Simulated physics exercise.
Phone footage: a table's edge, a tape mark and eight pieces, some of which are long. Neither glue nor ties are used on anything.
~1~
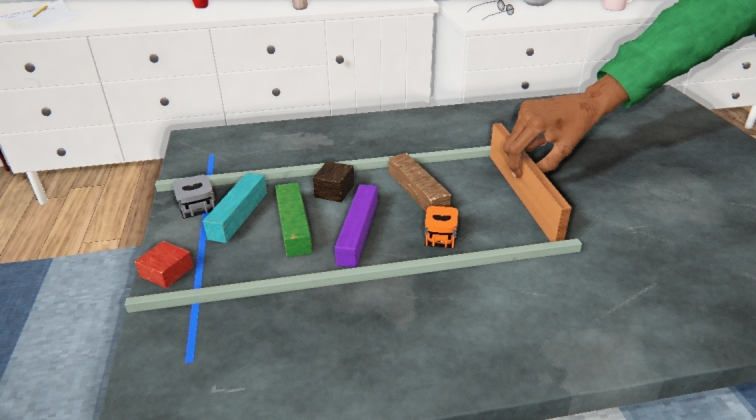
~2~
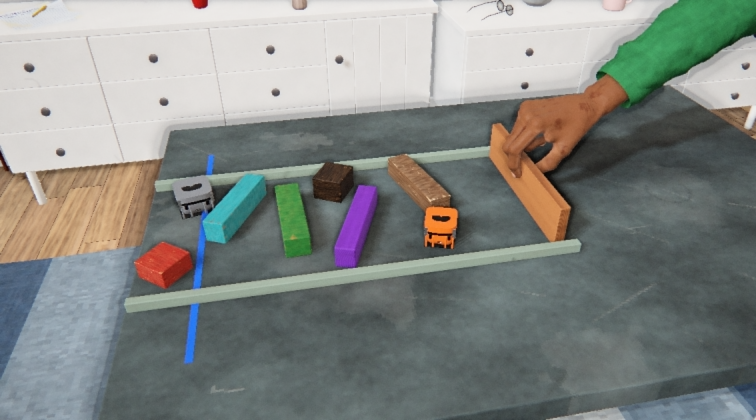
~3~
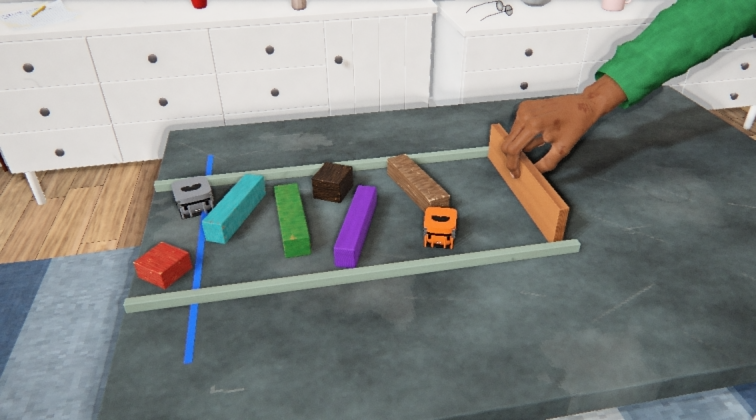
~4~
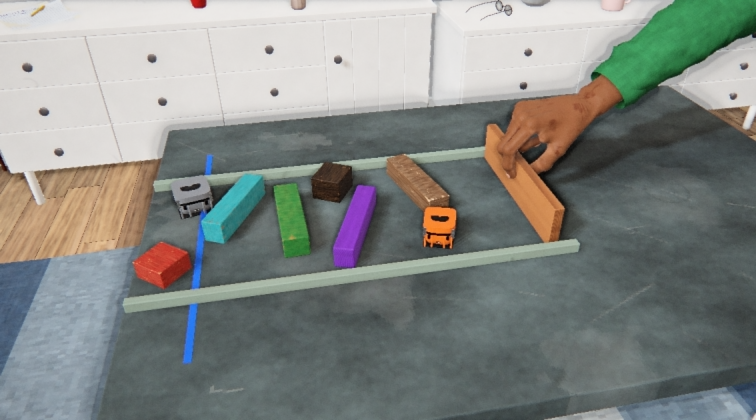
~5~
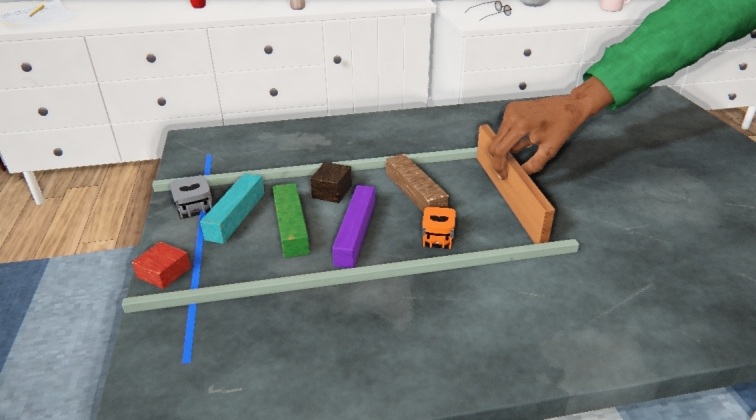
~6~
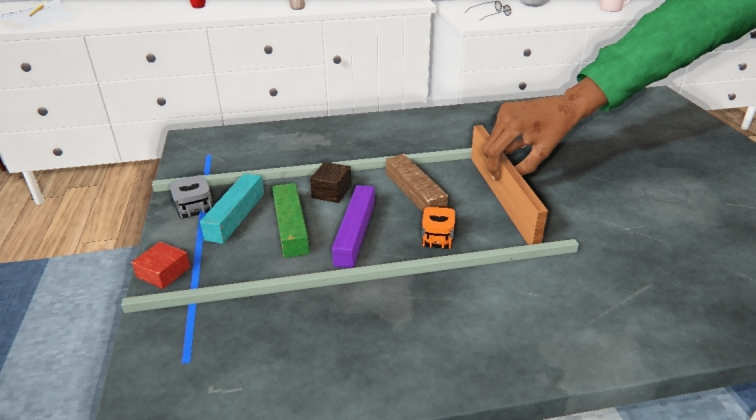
On a dark table, a hand slides an orange board slightly left between two rails.
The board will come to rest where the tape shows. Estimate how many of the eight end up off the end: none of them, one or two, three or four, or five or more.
Three or four.
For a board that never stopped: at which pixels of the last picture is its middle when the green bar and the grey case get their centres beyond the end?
(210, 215) and (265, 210), more or less.
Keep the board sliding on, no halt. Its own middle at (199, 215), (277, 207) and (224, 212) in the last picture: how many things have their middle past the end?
Going through the three positions, you'd get 4, 0 and 3.
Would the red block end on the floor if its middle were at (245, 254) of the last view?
Lab note: Started there, it ends up below.
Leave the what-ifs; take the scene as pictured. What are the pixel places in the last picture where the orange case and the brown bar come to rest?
One is at about (178, 263), the other at about (189, 208).
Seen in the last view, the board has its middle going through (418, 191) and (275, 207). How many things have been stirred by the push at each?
The counts are 2 and 7.
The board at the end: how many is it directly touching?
Number in contact with it: 2.
A little later, none off yet; red block at rest near (161, 265); grey case at rest near (192, 197); turquoise bar at rest near (234, 207).
Next, none off yet; red block shifted a little near (146, 267); grey case tilted a little near (135, 204); turquoise bar shifted about its own width near (163, 214).
When it is over, the number that fall off is three or four; down, green bar, turquoise bar, grey case and red block.
